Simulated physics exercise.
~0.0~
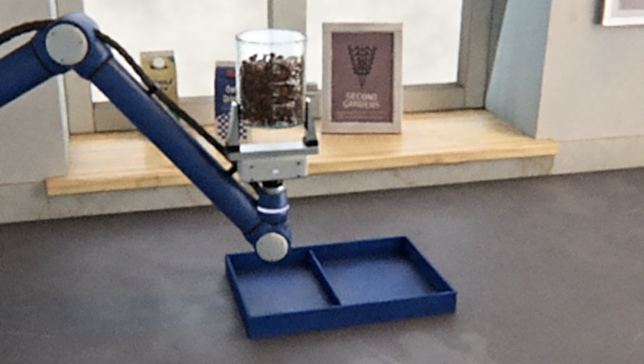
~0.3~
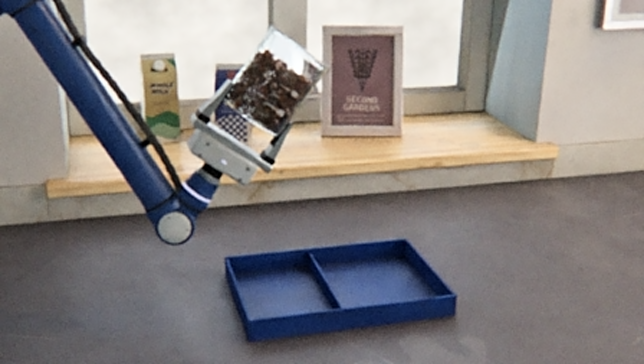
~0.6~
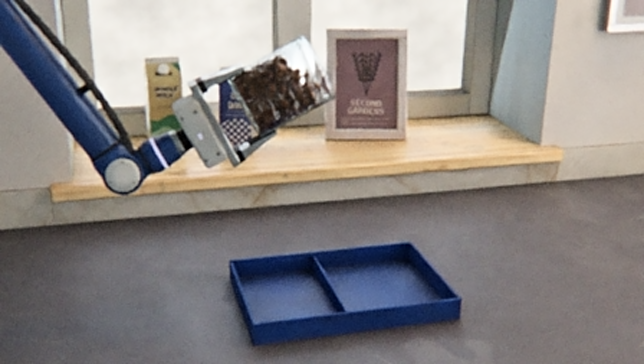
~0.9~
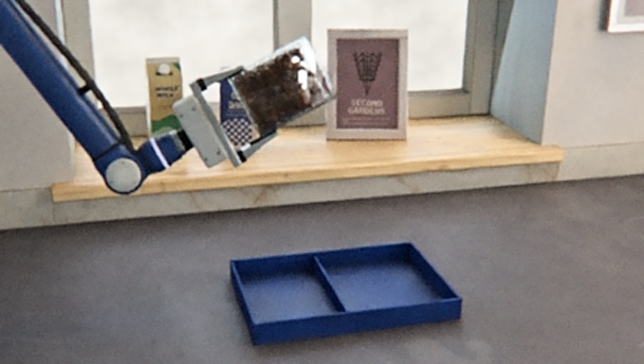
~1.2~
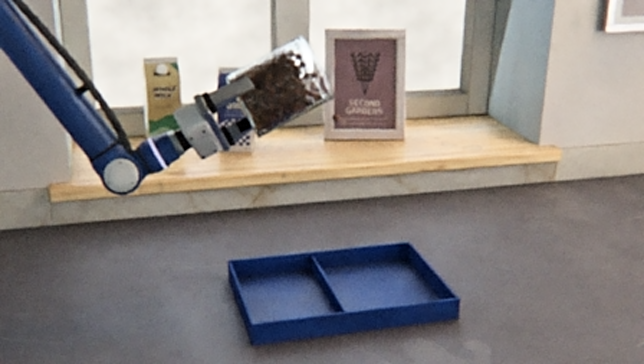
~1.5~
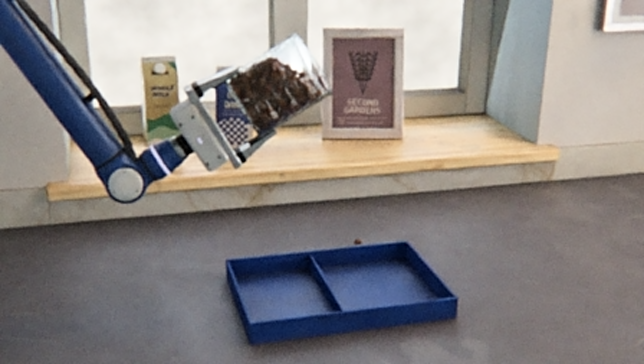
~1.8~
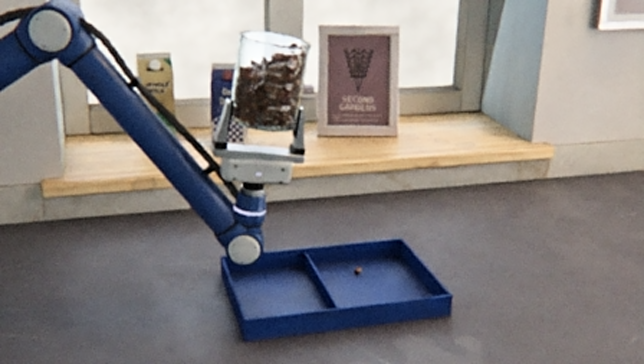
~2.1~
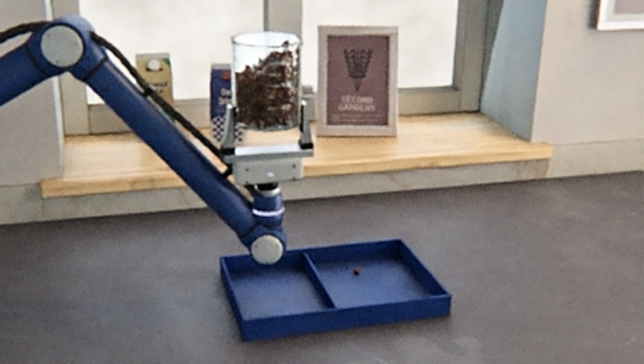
A blue robot arm tipped a clear beaker of dark brown pellets over toward the right above a divided blue tray, twisted it while it was tilted, then turned it upright again, still nearly full, with a single pellet lying in the tray's right-hand section.
